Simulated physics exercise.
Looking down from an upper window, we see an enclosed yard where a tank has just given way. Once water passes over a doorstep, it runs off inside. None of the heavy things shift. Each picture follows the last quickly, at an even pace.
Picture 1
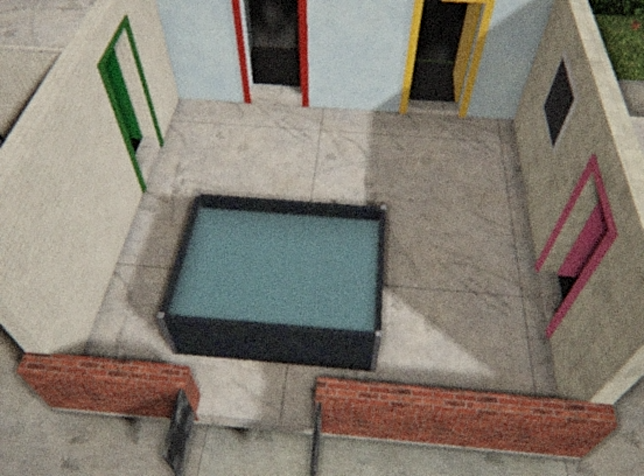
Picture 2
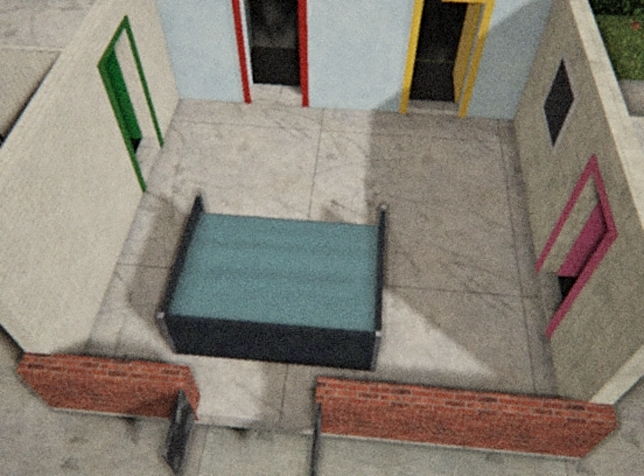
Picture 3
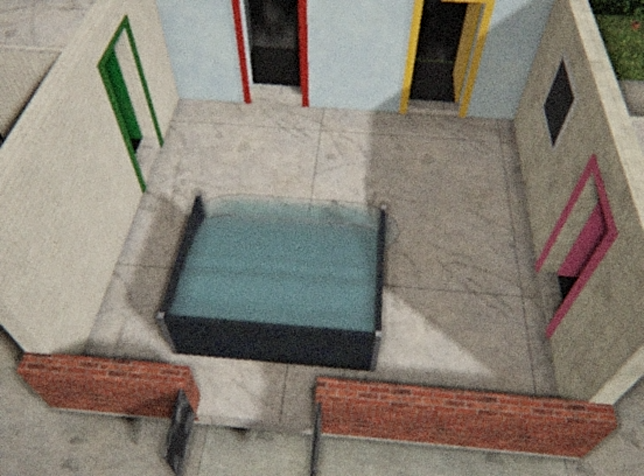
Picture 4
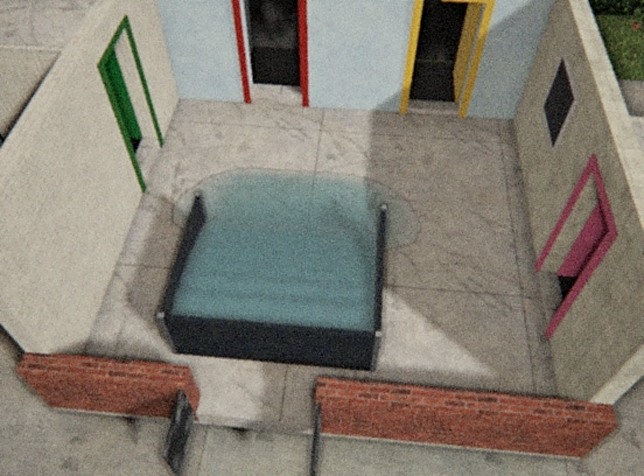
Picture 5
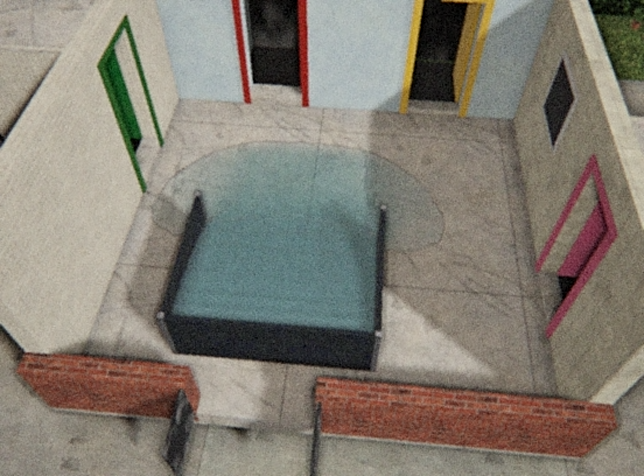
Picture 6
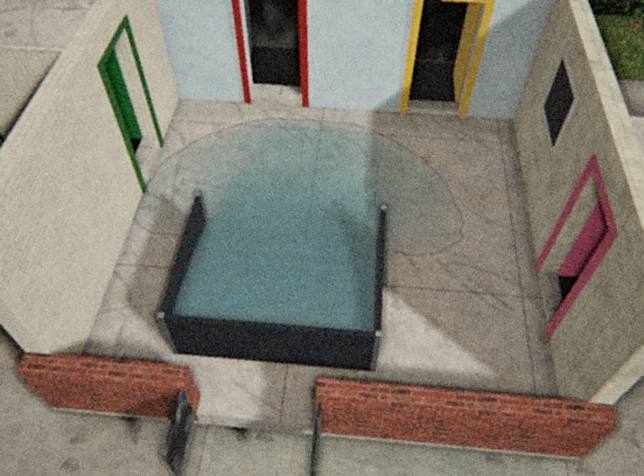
At first, still blue-green water fills a dark rectangular tank in a walled yard with brightly trimmed doorways. The tank's far side is then gone, and water pours out through the gap, spreading across the paved ground in a widening, rounded sheet toward the back and both sides.
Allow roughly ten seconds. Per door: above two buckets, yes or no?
Yellow door yes. Green door no. Red door yes. Pink door yes.
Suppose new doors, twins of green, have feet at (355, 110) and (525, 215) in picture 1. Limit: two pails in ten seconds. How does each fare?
So the first tops it, and then the second doesn't reach it.
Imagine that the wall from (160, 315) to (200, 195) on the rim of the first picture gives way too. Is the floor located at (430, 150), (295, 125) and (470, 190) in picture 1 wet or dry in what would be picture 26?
Taking the spots in turn: Swamped, swamped and untouched.
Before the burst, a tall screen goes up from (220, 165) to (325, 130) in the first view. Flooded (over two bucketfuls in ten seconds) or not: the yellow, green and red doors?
Note - yellow door: Above the line; green door: Above the line; red door: Below the line.
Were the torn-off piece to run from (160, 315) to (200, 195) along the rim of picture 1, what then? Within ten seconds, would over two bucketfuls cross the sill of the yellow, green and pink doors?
Door by door: Yellow stops short, green stops short, pink goes past the mark.
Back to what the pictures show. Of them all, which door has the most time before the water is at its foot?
That is the pink one.
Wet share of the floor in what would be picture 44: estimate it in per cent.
Some 95 in a hundred.
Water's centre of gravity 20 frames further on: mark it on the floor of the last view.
It is around (315, 181).
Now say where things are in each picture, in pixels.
Still water in the tank at (281, 262), in the first picture.
Water pours out on the tank's far side and has run to a hidden place, in the second picture.
Water pours out on the tank's far side and has run to a hidden place, in the third picture.
The front is at (191, 194), out from the gap on the tank's far side, in the fourth picture.
Water pours out on the tank's far side and has run to (181, 176), in the fifth picture.
Water pours out on the tank's far side and has run to (255, 124), in the sixth picture.
A moment on, water covers 55 % of the floor; the yellow door under two buckets in, the green door wet at the sill, nothing in, the red door over two buckets in, the pink door not reached.
Next, water covers 55 % of the floor; the yellow door over two buckets in, the green door wet at the sill, nothing in, the red door far over two buckets in, the pink door not reached.
Then, water covers 65 % of the floor; the yellow door over two buckets in, the green door under two buckets in, the red door far over two buckets in, the pink door wet at the sill, nothing in.
Later, water covers 95 % of the floor; the yellow door far over two buckets in, the green door under two buckets in, the red door far over two buckets in, the pink door under two buckets in.
In the end, water covers 100 % of the floor; the yellow door far over two buckets in, the green door under two buckets in, the red door far over two buckets in, the pink door over two buckets in.
